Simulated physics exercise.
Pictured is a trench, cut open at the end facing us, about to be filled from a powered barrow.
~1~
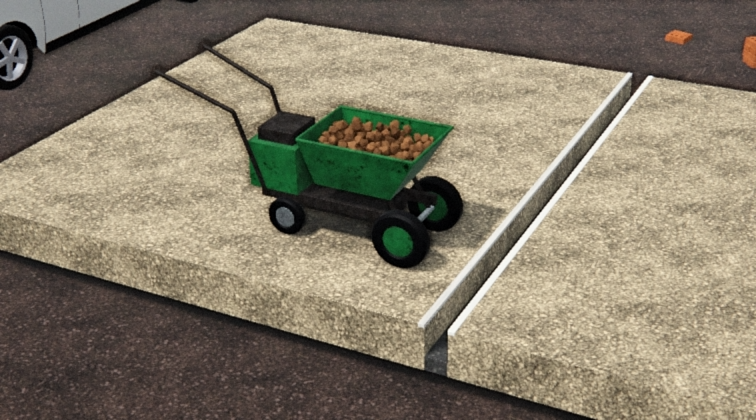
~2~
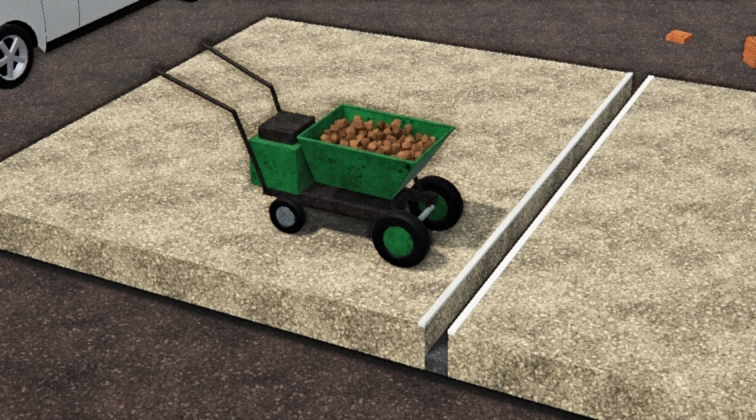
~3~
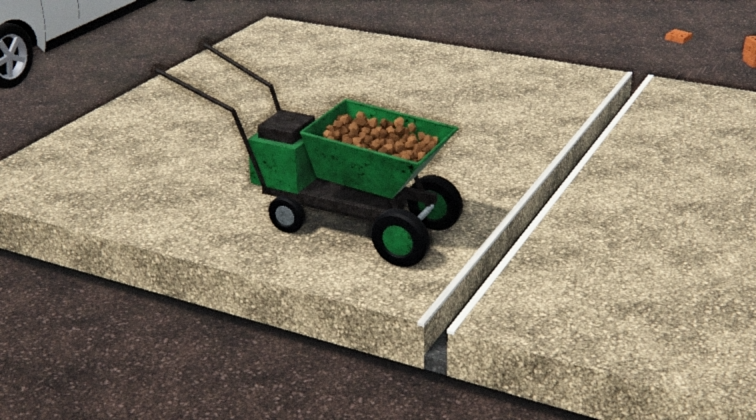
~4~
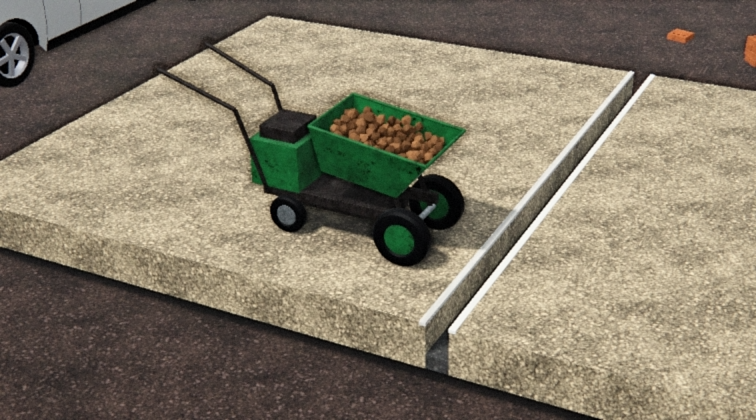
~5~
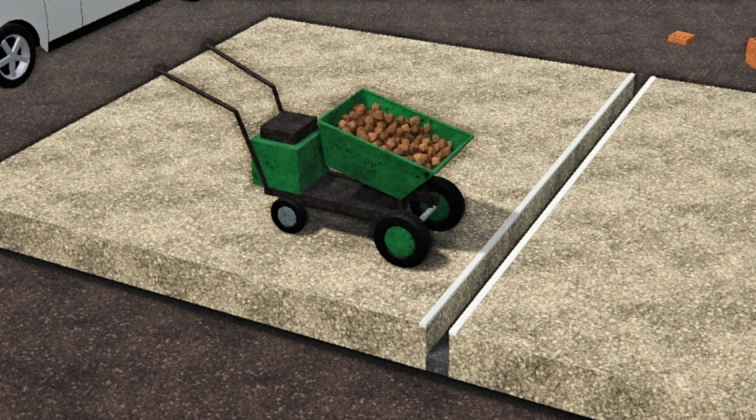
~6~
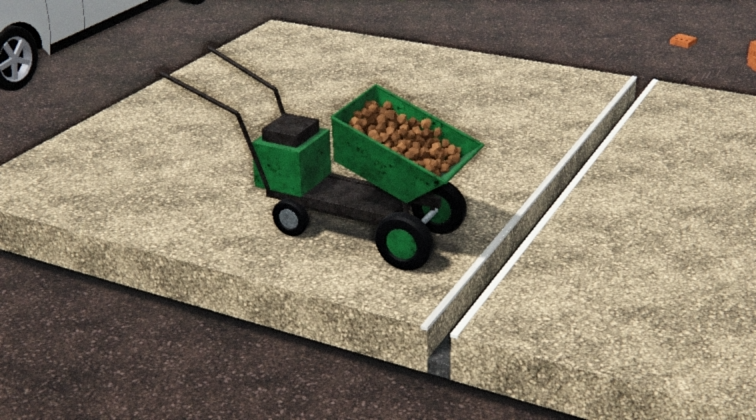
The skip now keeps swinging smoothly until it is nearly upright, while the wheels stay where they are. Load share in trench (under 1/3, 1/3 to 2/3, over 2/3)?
The share in the trench is short of a third.
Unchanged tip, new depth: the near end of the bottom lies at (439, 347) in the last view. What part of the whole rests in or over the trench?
10 %.
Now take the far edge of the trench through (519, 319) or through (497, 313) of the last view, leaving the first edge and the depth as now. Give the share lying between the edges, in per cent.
Lab note: Case 1 near 80 percent, case 2 near 50 percent.
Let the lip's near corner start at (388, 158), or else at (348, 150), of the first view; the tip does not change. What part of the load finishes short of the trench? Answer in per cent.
Try 1: 0 %. Try 2: 40 %.
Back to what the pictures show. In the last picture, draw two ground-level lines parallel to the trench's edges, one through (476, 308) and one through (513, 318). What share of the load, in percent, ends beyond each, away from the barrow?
Around 80 per cent for the first, around 50 per cent for the second.
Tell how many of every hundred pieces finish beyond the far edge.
Share: Near 85 %.
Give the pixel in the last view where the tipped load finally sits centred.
About (548, 276).
Soon, skip tipped steeply; all in the skip.
A while on, skip tipped right over; about two thirds in the skip; about a third beyond it; a stray few falling.
Towards the end, skip tipped right over; a small part in the skip; a stray few in or heaped over the trench; most beyond it.
Finally, skip tipped right over; a small part in the skip; a small part in or heaped over the trench; most beyond it.
